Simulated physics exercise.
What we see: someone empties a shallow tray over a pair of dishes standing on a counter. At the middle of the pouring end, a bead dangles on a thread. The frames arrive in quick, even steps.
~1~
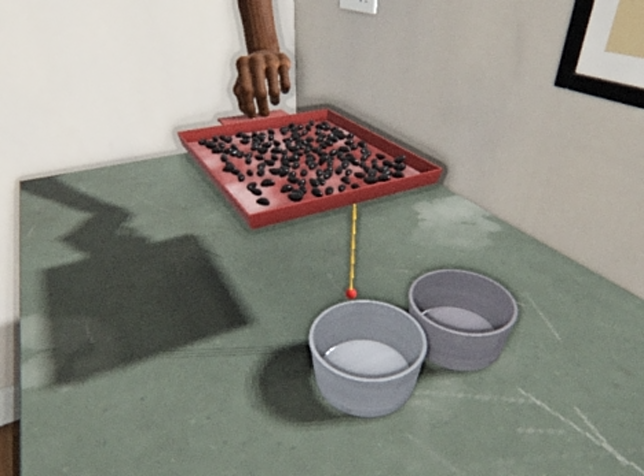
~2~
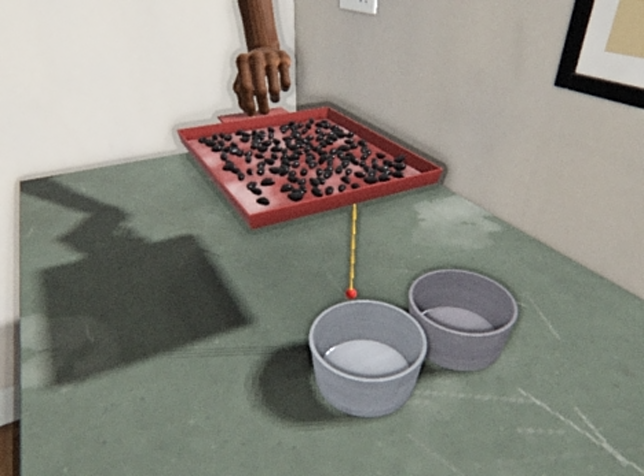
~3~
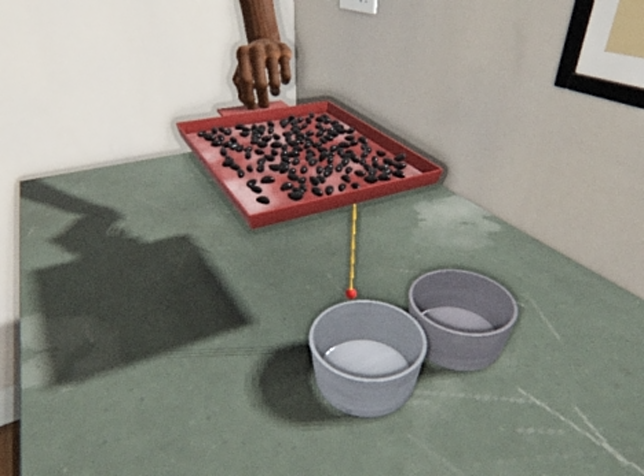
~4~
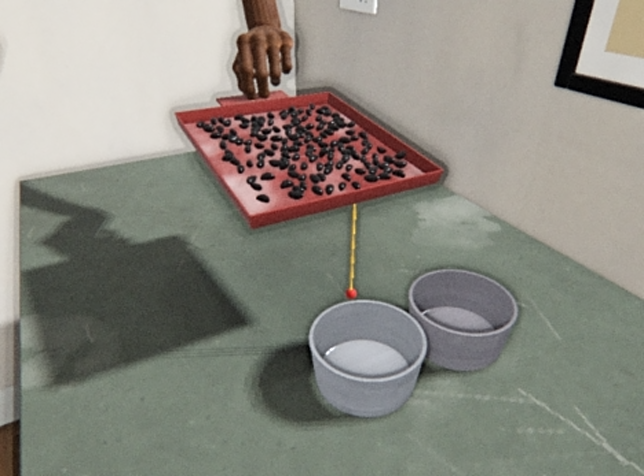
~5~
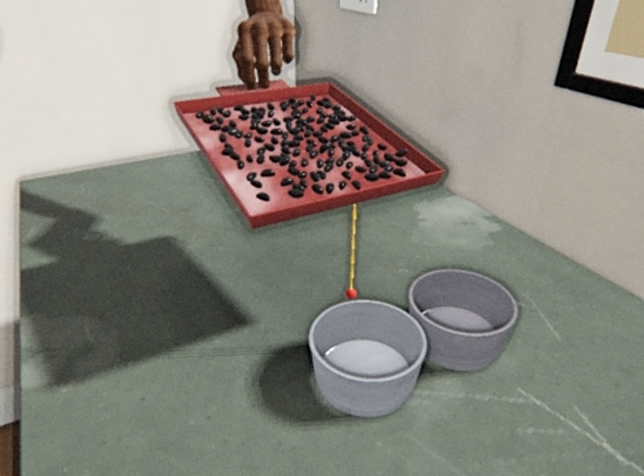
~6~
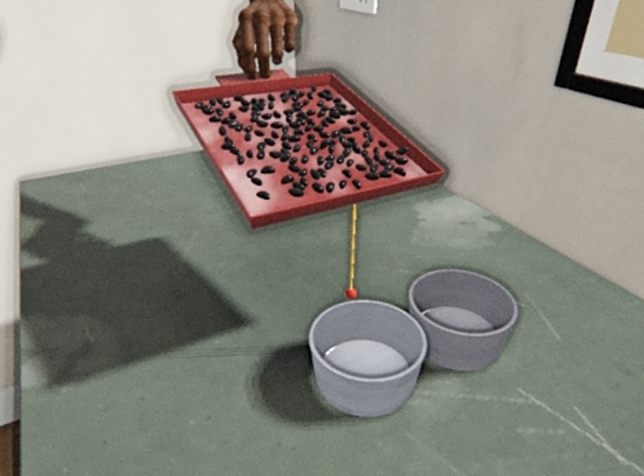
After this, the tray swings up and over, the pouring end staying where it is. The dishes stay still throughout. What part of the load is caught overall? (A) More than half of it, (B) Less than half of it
Option A: More than half of it.
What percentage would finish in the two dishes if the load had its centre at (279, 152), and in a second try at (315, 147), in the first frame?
It would be roughly 80 per cent for the first and roughly 80 per cent for the second.
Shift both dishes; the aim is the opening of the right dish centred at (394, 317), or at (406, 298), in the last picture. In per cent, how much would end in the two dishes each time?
About 70 and 70 per cent.
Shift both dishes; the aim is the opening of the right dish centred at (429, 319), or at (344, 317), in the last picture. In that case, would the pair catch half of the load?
Well, a majority share the first time and a minority share the next.
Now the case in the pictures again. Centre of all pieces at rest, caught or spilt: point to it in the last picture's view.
The centre ends up roughly at (376, 376).
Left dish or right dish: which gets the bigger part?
In the end, the left-side dish gets more.
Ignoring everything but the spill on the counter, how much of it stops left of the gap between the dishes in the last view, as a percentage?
I'd put it at close to 90 per cent.
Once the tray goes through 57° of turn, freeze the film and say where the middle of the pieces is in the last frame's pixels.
Near the pixel (352, 160).
Shortly afterwards, tray tipped steeply; all but a few on the tray; only a few in the air.
Next, tray tipped right over; all but a few on the tray; only a few in the left dish; only a few in the right dish; only a few outside both; only a few in the air.
Some moments later, tray tipped past a quarter turn; near half in the left dish; near a quarter in the right dish; near a quarter outside both.
In the end, tray tipped past a quarter turn; near half in the left dish; near a quarter in the right dish; near a quarter outside both.
